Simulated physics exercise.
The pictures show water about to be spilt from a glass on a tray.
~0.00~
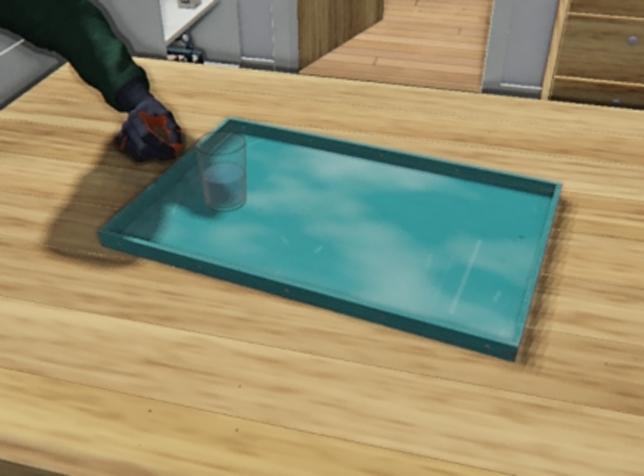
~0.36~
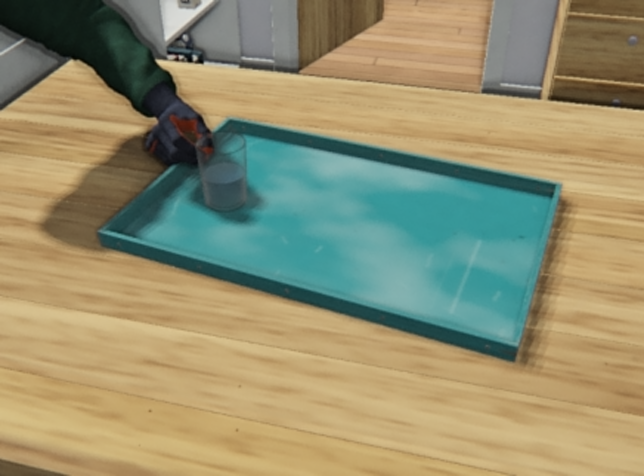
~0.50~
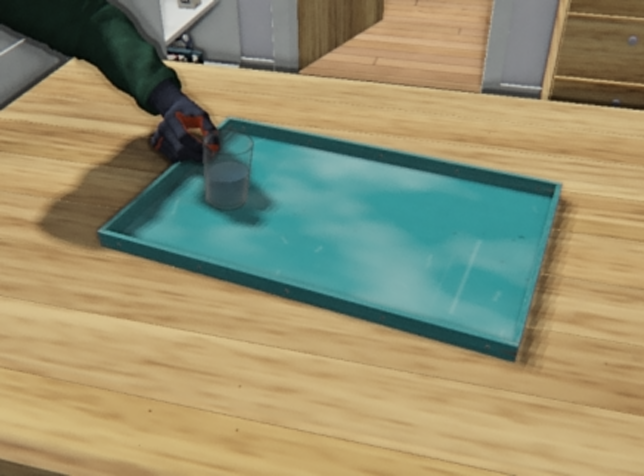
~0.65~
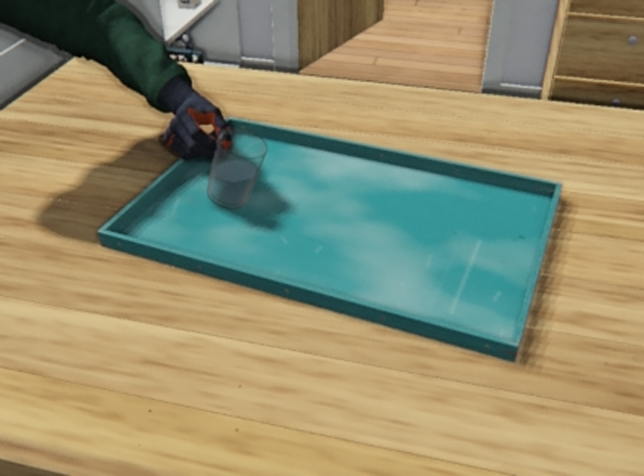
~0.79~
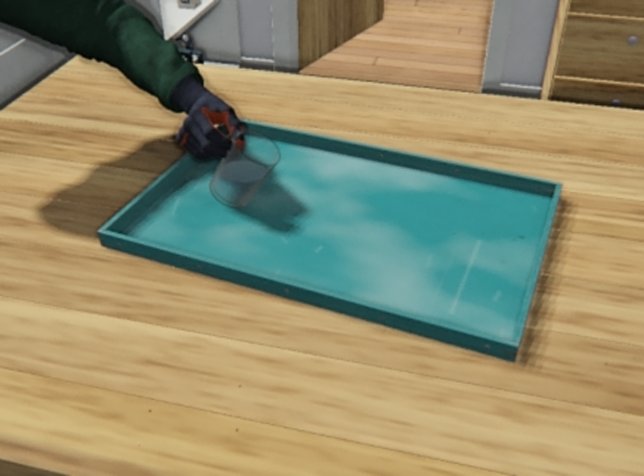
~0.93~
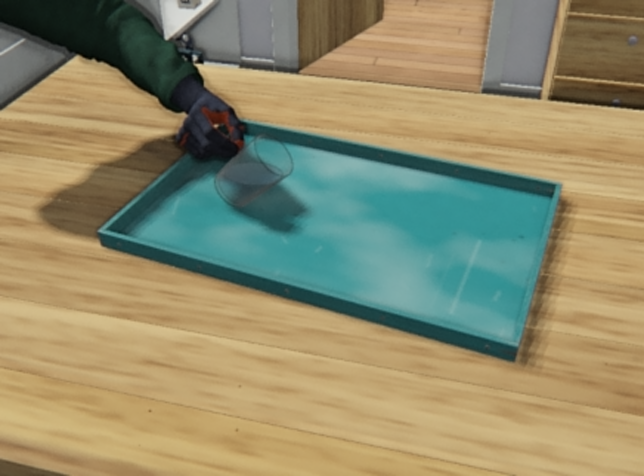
A gloved hand in a green sleeve reaching to a glass of water on a teal tray and tilting it rightward.
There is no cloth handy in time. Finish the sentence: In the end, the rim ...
In the end, the rim holds the spill in.
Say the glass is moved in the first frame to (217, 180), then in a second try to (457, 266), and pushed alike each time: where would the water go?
One: It is held by the rim. Two: It escapes from the tray.
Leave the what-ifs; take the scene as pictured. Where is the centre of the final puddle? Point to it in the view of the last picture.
Near (452, 236).
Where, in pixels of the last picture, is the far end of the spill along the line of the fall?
Roughly at (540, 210).
Around 1.5 s, the glass lies in the tray; the puddle covers about as much as a plate; none is outside.
Around 2.3 s, the puddle covers about as much as a tray; none is outside.
Around 3.6 s, the puddle covers about as much as a tray; none is outside.
